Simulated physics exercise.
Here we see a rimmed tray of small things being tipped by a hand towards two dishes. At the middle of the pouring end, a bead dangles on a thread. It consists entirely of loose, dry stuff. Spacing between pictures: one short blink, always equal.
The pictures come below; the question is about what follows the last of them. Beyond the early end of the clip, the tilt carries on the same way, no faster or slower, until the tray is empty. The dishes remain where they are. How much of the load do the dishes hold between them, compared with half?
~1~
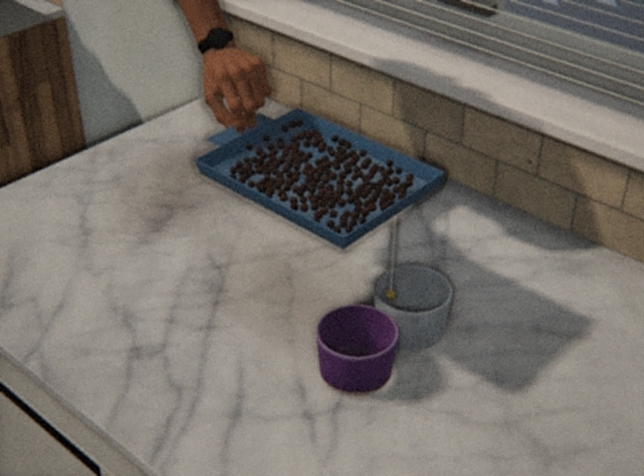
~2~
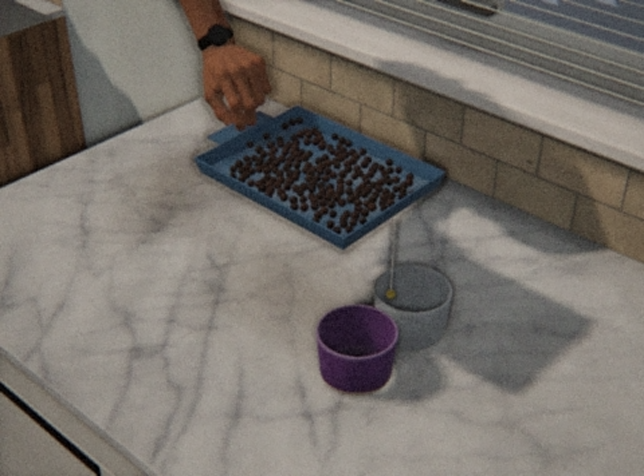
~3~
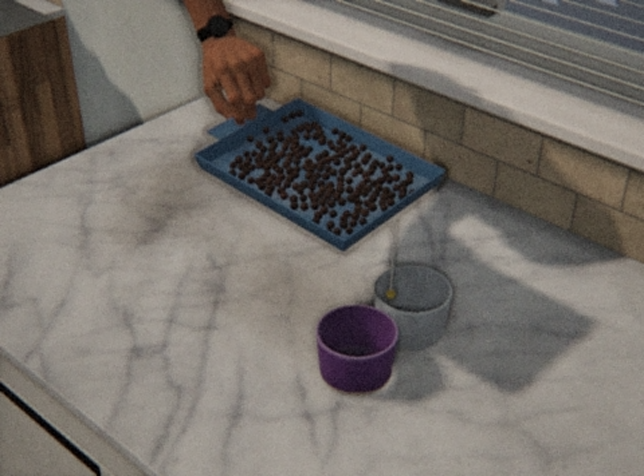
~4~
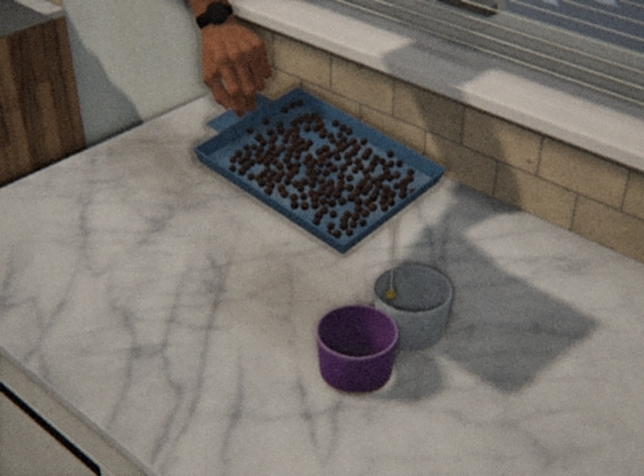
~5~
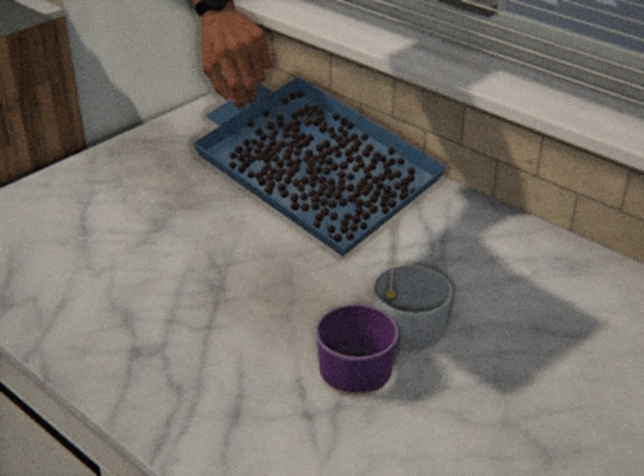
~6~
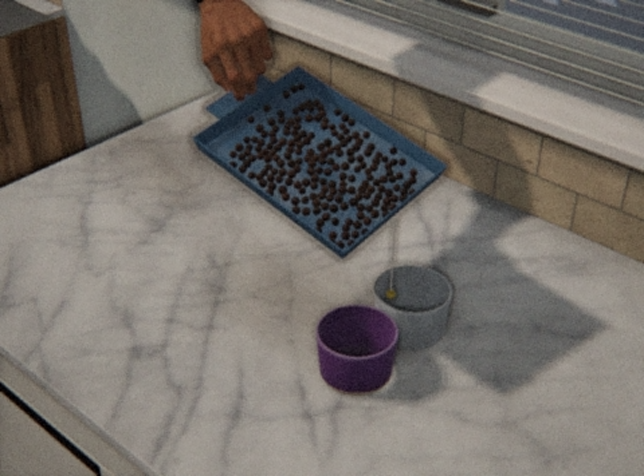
Between them the dishes hold more than half of the load.
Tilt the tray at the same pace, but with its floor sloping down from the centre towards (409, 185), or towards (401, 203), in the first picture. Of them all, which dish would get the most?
Taking them in order: Right side, followed by right side.
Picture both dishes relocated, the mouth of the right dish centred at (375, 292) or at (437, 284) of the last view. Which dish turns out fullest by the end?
For the first placement, the left-side one; for the second placement, the left-side one.
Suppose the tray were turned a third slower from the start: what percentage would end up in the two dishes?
Close to 60 in a hundred.
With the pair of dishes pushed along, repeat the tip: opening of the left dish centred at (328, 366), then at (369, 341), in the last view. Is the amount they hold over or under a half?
In the first position a majority, in the second a majority.
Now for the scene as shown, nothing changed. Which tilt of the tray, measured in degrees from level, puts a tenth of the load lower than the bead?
At about 70°.
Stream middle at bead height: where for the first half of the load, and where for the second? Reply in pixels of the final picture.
I'd place the first part at (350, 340) and the rest at (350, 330).
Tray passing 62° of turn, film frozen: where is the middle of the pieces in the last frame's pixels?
Around (342, 225).
Shortly afterwards, tray tipped steeply; the bulk on the tray; only a few in the left dish; a little in the air.
Next, tray tipped past a quarter turn; only a few on the tray; near two thirds in the left dish; near a third outside both; only a few in the air.
Some moments later, tray tipped past a quarter turn; near two thirds in the left dish; near a third outside both.
In the end, tray tipped past a quarter turn; near two thirds in the left dish; none at all in the right dish; near a third outside both.
